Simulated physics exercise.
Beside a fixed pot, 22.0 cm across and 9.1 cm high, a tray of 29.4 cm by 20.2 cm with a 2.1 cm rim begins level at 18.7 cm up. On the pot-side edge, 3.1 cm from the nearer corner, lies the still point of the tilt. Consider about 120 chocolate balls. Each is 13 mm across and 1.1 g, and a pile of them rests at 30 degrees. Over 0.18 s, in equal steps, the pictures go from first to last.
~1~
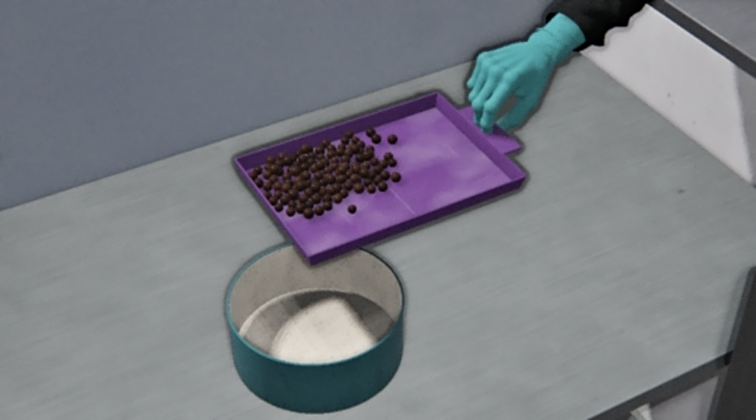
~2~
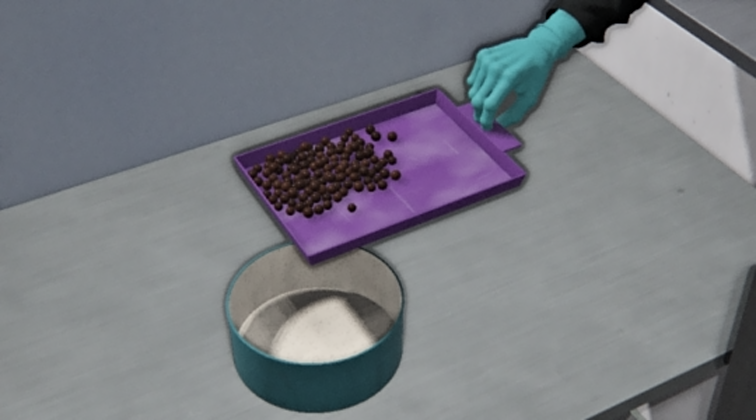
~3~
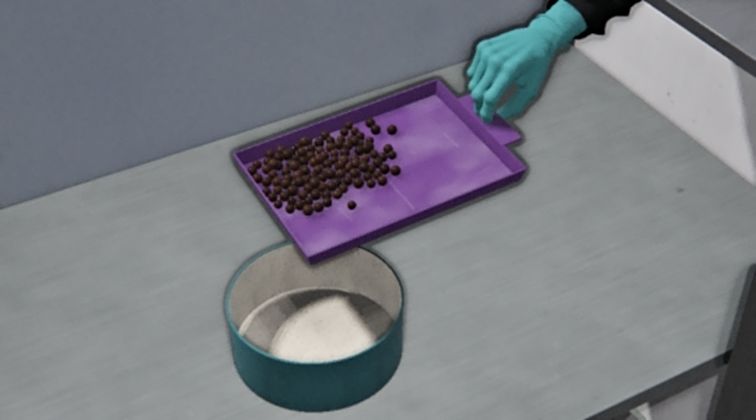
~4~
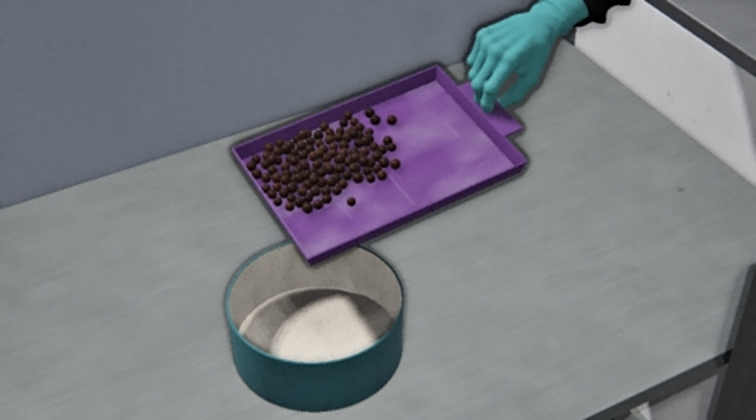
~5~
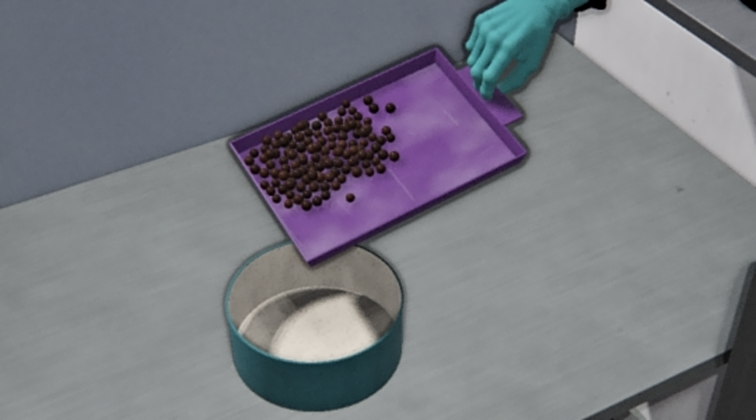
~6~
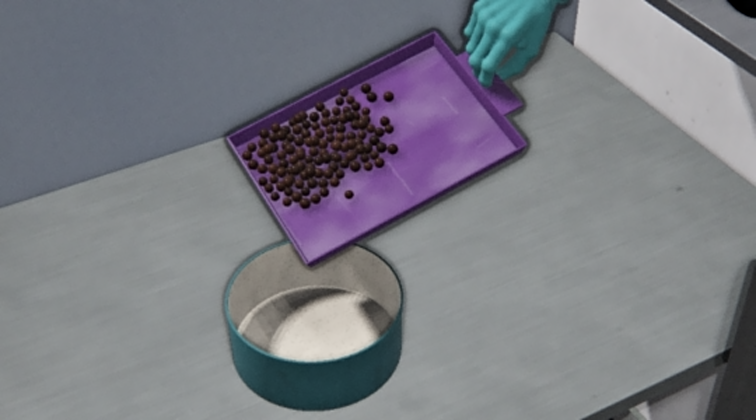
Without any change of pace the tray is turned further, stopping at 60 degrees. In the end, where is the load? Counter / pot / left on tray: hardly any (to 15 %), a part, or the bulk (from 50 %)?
Counter = a part, pot = a part, tray = a part.
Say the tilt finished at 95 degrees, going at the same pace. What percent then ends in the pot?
I'd expect some 65 per cent in the pot.
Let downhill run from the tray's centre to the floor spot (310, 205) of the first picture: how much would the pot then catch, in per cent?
Around 5 percent of them.
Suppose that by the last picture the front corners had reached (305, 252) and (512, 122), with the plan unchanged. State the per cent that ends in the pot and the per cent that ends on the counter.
In the pot: 5 per cent; on the counter: 10 per cent.
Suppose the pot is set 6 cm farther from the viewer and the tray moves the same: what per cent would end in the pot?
It would come to roughly 0 percent.
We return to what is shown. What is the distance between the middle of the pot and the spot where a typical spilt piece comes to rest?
I'd say around 28 centimetres.
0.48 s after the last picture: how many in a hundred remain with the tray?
Estimate: About 60 percent.
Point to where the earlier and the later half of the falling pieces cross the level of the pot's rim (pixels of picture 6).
Roughly (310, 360) to start, and after that (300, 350).
Then, 0.15 s after the last picture, tilt 42 degrees; the tray holds 100 %, the pot 0 %.
Then, 0.25 s after the last picture, tilt 56 degrees; the tray holds 100 %, the pot 0 %.
Then, 0.48 s after the last picture, tilt 60 degrees; the tray holds 60 %, the pot 10 %.
In the end, counter 25 %, pot 40 %, tray 35 %.
